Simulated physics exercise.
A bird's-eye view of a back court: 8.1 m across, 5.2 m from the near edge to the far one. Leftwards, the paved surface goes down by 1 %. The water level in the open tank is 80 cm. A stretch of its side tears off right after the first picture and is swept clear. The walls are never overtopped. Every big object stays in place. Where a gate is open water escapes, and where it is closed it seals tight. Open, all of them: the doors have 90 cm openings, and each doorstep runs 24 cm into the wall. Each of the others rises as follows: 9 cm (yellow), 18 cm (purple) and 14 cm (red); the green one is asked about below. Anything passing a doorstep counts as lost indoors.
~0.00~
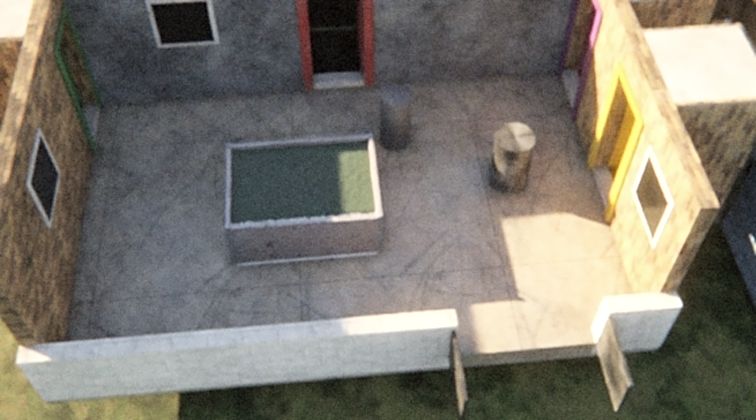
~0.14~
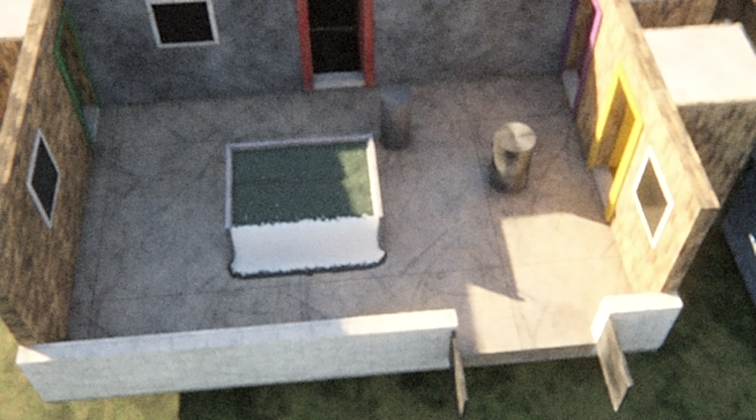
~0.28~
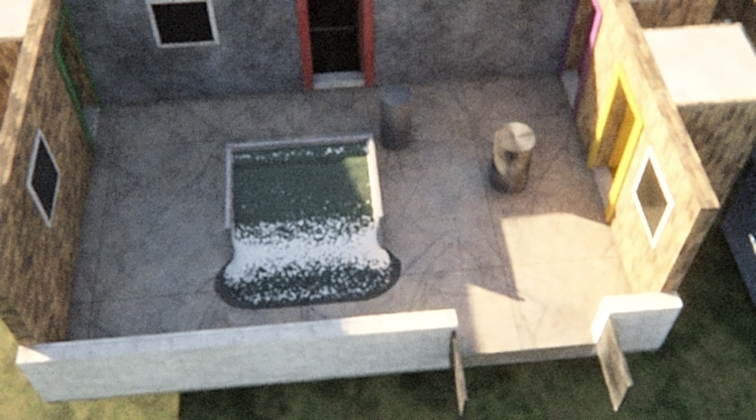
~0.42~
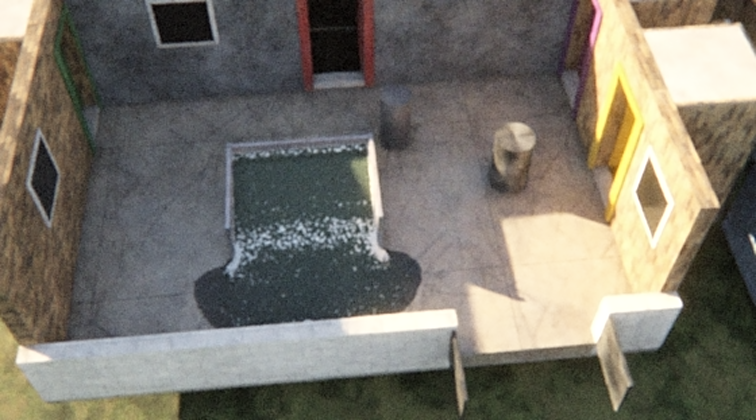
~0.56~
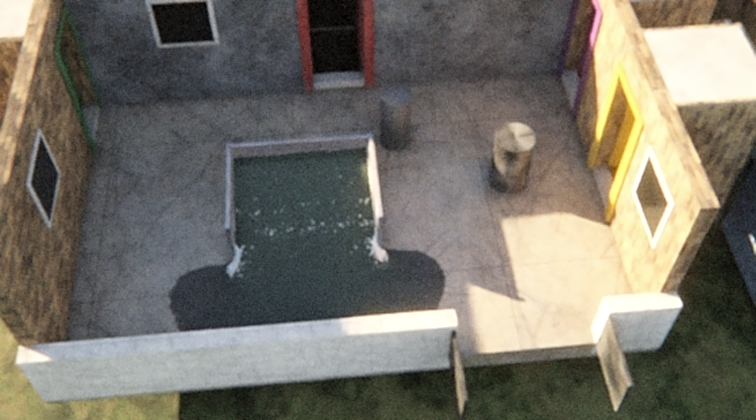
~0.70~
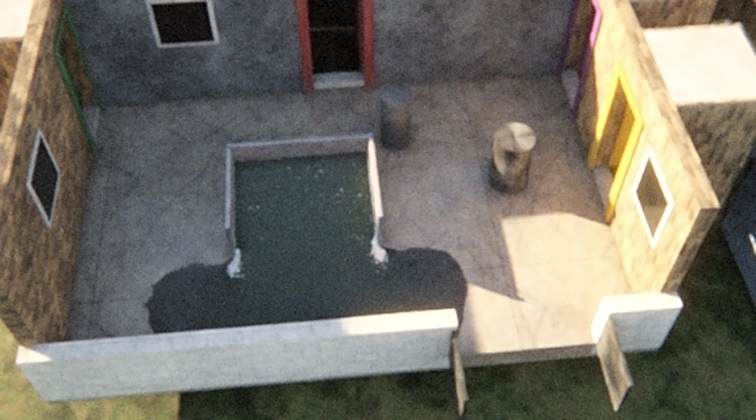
Water bursts from the front of an open tank and spreads across the paved courtyard floor.
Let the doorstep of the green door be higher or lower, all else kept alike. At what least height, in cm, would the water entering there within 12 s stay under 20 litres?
At about 13 cm.
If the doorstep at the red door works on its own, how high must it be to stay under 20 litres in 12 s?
Red would need about 7.5 cm on its own.
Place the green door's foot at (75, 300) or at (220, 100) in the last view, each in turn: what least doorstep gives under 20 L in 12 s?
Roughly 22 cm, then roughly 7.0 cm.
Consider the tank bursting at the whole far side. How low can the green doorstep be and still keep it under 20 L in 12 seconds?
Roughly 32 cm.
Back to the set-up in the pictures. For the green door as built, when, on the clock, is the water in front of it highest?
It peaks at about 6.5 s.
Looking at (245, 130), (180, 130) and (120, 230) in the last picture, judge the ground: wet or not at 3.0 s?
In order: Untouched, untouched, soaked.
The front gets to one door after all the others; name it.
Red.
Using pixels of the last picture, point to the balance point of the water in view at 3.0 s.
Centre of mass: About (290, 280) px.
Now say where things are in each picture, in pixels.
Still water, 80 cm deep, in the open tank at (302, 183); the green door at (81, 86) is dry, in the first frame.
The gap is at (307, 246), the front 0.3 m out at (243, 275); the back of the open tank holds 80 cm, in the second frame.
The front is at (260, 305), 0.8 m from the gap at (307, 247); 1.7 m2 of floor is wet, 73 cm left at the back, in the third frame.
The front is at a hidden place, 1.3 m from the gap at (307, 248); 3.3 m2 of floor is wet, 68 cm left at the back, in the fourth frame.
The front is at a hidden place, 1.6 m from the gap at (307, 248); 5.3 m2 of floor is wet, 66 cm left at the back, in the fifth frame.
Water pours out at (307, 248) and has run 1.9 m, to a hidden place; about 12 cm deep outside, 58 cm at the back; 3.6 m in a straight line remain to the green door at (81, 86), in the sixth frame.
After 1.4 s water covers 20 % of the floor, deepest (52 cm) near (312, 341); it has not reached the green door.
After 3.0 s water covers 55 % of the floor, deepest (32 cm) near (61, 375); 3 cm at the green door, 0 litres in over its 13 cm doorstep.
After 12.0 s water covers 95 % of the floor, deepest (12 cm) near (185, 105); 8 cm at the green door, 19 litres in over its 13 cm doorstep.
At the green door as built, the water arrived by 3.0 s and peaked near 15 cm at 6.4 s.
Run again over the same 12 s with other heights there, 28 litres in over 11.5 cm, 8 litres over 16 cm. The limit of 20 litres is kept from about 13 cm up.
